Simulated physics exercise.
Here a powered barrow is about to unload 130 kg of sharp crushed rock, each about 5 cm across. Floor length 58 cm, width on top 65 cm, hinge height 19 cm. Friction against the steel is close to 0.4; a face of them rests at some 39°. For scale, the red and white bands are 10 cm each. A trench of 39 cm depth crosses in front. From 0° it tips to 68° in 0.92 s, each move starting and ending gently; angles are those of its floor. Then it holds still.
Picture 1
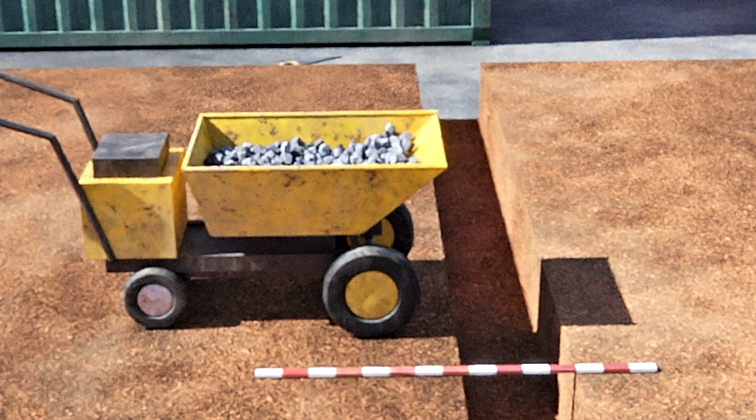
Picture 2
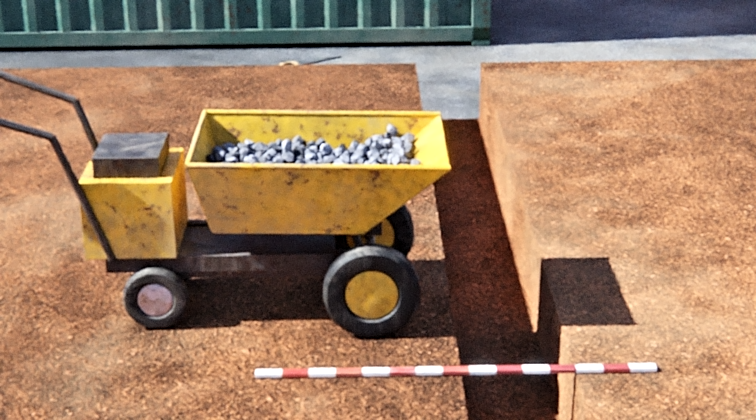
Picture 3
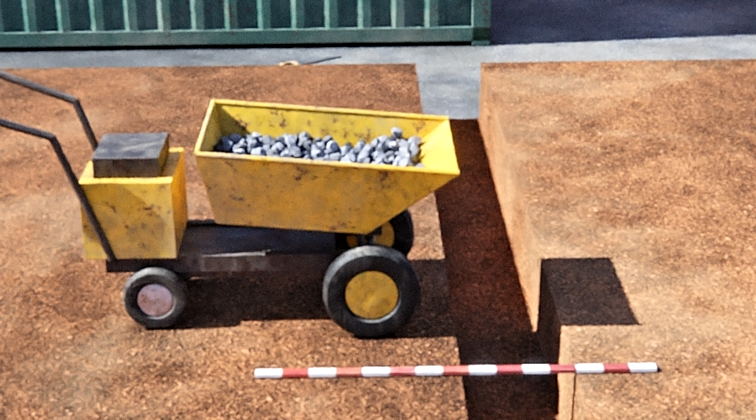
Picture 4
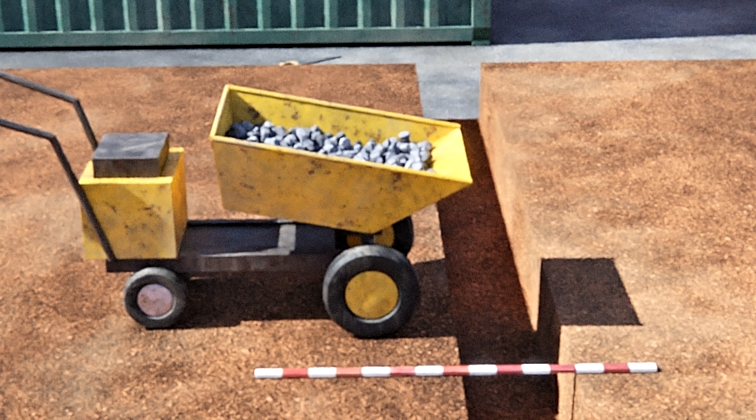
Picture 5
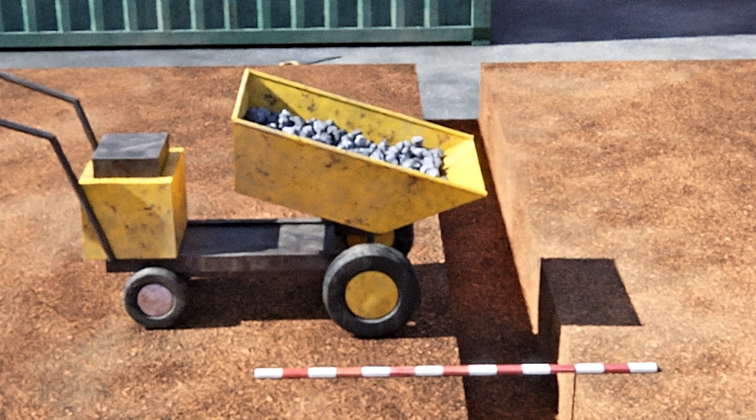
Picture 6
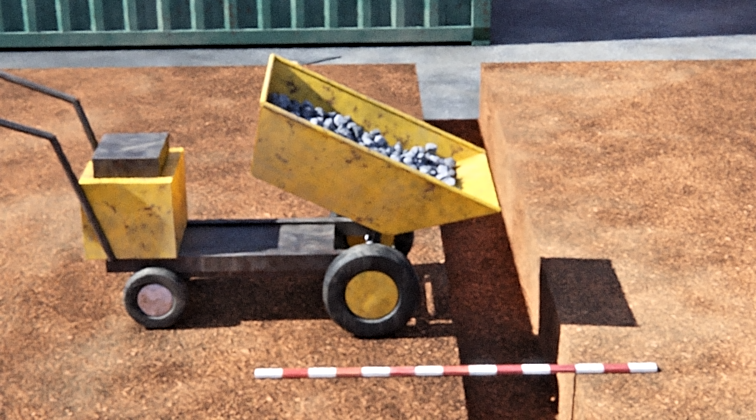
The yellow tray of a small powered barrow, loaded with grey crushed rock, started level and tilted steadily toward the trench on the right, its back end rising while the wheels stayed still.
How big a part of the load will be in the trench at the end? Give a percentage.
Close to 61 in a hundred.
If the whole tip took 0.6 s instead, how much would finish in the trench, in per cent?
In that case some 50 per cent.
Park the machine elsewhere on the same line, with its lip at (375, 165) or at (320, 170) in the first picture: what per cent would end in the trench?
First some 100, then 55 per cent.
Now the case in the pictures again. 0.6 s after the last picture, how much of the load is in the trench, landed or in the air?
Some 15 per cent.
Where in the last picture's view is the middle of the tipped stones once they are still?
Around (542, 355).
Then, 0.3 s after the last picture the floor is at 57°, 100 % in the tray; the foremost stones are at (502, 246).
Then, 0.6 s after the last picture the floor is at 68°, 78 % in the tray, 15 % in the trench, 7 % past the trench; the foremost stones are at (586, 299).
Then, 1.0 s after the last picture the floor is at 68°, 25 % in the tray, 35 % in the trench, 40 % past the trench; the foremost stones are at (699, 285).
Then, 2.9 s after the last picture the floor is at 68°, 0 % in the tray, 61 % in the trench, 39 % past the trench; the foremost stones are at (741, 273).
